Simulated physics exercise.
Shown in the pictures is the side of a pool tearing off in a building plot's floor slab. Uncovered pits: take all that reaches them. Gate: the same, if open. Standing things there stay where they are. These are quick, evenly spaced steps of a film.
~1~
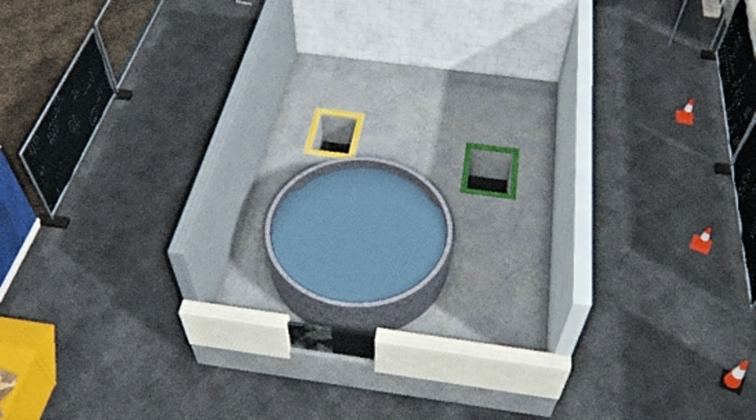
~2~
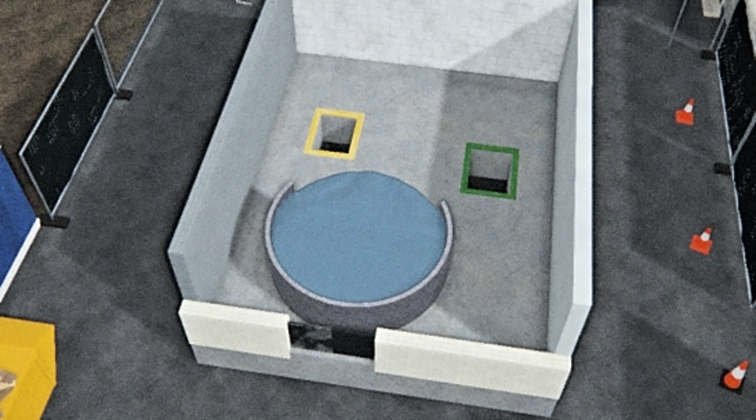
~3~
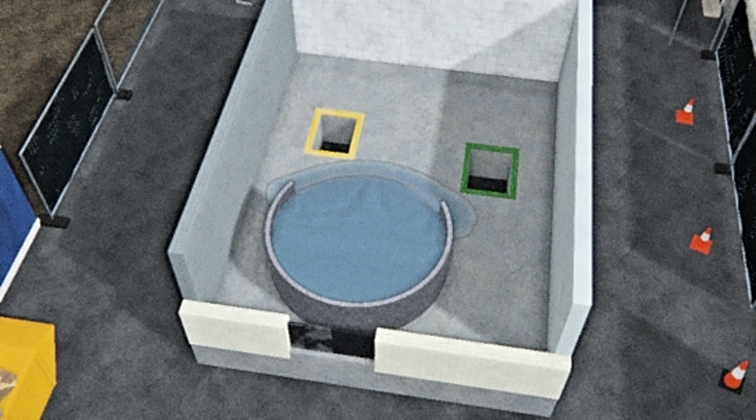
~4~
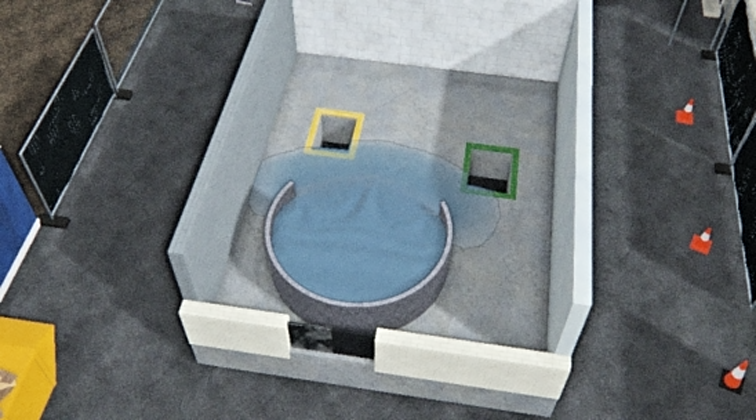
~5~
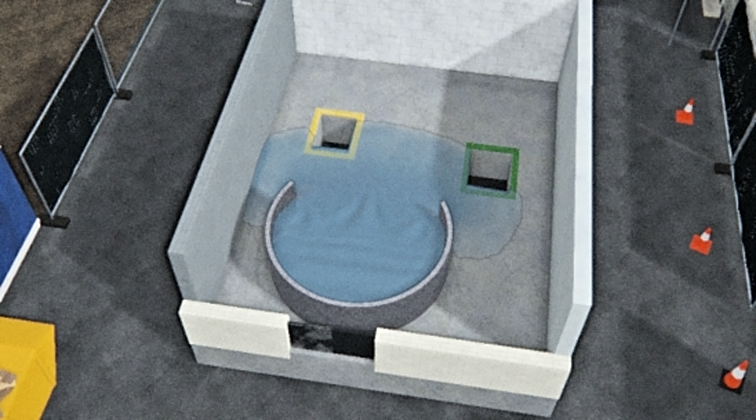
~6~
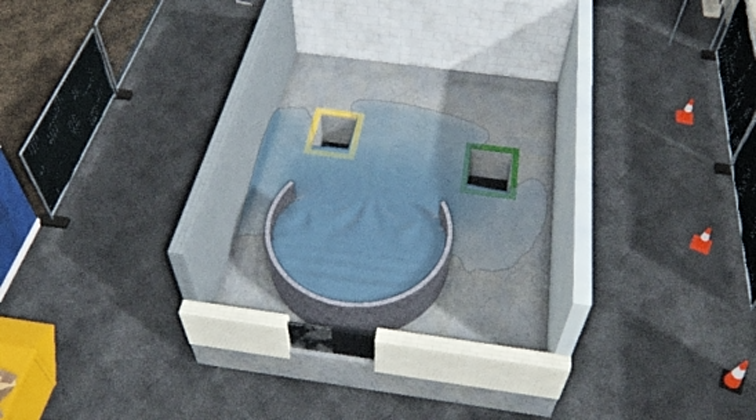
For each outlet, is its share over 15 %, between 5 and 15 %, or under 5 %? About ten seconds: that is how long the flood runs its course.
Shares: The gate under 5 %; the green pit over 15 %; the yellow pit over 15 %.
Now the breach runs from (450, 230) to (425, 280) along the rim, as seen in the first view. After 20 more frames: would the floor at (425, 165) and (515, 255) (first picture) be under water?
Submerged, then submerged.
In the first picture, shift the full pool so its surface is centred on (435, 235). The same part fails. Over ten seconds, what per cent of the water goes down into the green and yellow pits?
After ten seconds: Green pit 40 percent, yellow pit 25 percent.
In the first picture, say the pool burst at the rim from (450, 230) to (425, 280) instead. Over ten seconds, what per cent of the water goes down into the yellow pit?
Yellow: 10 %.
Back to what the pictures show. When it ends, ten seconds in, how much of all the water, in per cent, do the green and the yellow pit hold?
Around 26 and 36 per cent, in that order.
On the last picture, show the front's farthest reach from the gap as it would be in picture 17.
About (551, 85).
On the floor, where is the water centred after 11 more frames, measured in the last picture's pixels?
Near (377, 179).
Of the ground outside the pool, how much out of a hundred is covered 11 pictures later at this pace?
About 75 in a hundred.
A moment on, water covers 65 % of the floor; the gate 0 %, the green pit 5 %, the yellow pit 6 %.
Next, water covers 75 % of the floor; the gate 0 %, the green pit 8 %, the yellow pit 11 %.
Then, water covers 80 % of the floor; the gate 0 %, the green pit 11 %, the yellow pit 17 %.
Later, water covers 100 % of the floor; the gate 0 %, the green pit 17 %, the yellow pit 29 %.
In the end, water covers 100 % of the floor; the gate 0 %, the green pit 26 %, the yellow pit 37 %.
